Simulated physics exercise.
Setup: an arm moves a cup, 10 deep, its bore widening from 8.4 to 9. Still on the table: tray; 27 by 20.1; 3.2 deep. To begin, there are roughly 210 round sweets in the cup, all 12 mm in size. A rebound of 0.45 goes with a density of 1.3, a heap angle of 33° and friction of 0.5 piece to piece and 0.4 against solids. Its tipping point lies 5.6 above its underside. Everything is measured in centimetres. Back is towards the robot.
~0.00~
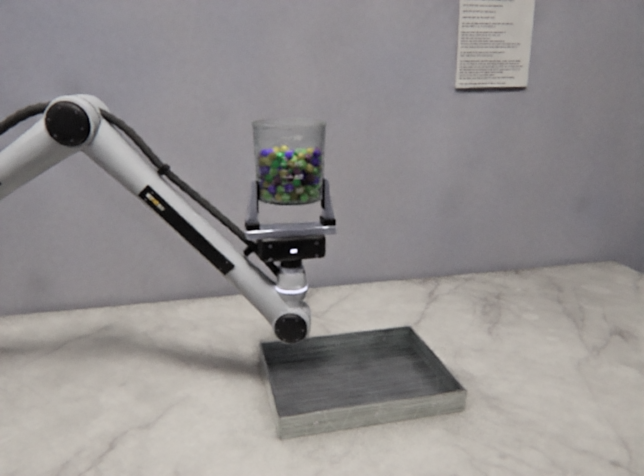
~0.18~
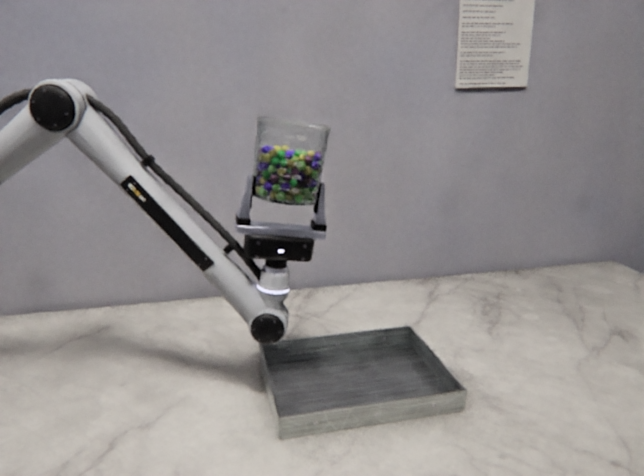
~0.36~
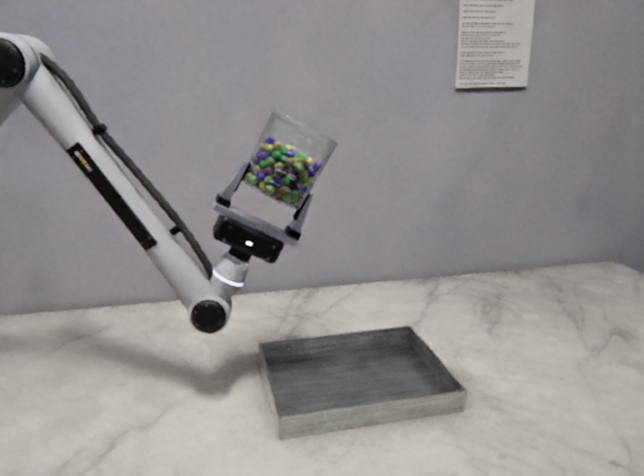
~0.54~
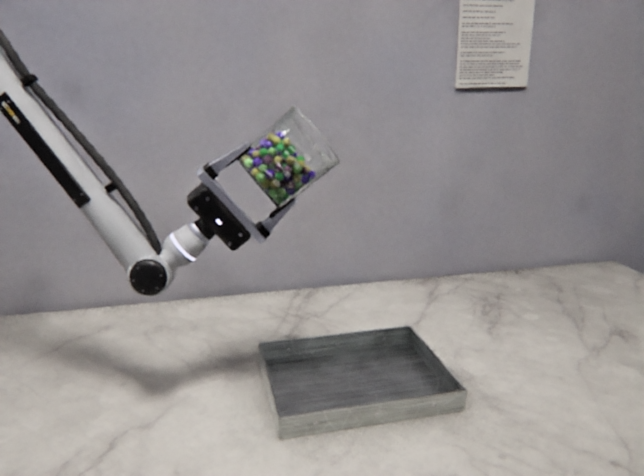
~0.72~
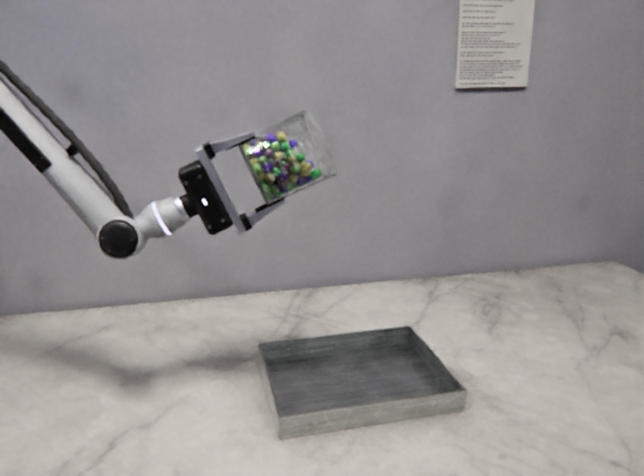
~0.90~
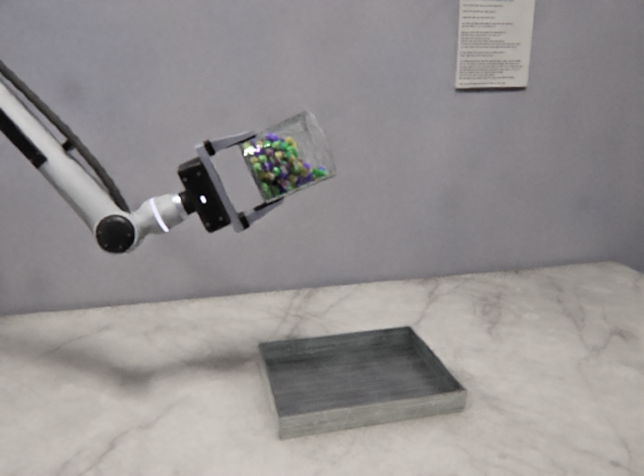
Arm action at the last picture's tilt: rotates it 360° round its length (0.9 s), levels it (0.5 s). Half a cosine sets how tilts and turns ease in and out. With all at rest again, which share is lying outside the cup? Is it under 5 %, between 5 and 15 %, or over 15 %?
Under 5 %.
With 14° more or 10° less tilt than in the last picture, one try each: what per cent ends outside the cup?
Some 35 and 0 per cent.
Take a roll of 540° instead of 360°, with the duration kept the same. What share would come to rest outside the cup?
That would come to close to 0 in a hundred.
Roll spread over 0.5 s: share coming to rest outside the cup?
Then about 0 per cent.
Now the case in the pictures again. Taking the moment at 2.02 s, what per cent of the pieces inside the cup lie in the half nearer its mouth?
30 %, roughly.
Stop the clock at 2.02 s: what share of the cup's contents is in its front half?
Estimated share: About 45 %.
After 1.46 s, tipped 68°, highest piece 40 above the table; 205 in the cup, 2 in flight or on a rim.
After 2.02 s, tipped 40°, highest piece 38 above the table; 202 in the cup, 5 in the tray.
After 2.50 s, upright, highest piece 40 above the table; 202 in the cup, 5 in the tray.
After 3.20 s, upright, highest piece 40 above the table; 202 in the cup, 5 in the tray.
In the end, 202 in the cup, 5 in the tray. That is 2 % outside the cup.
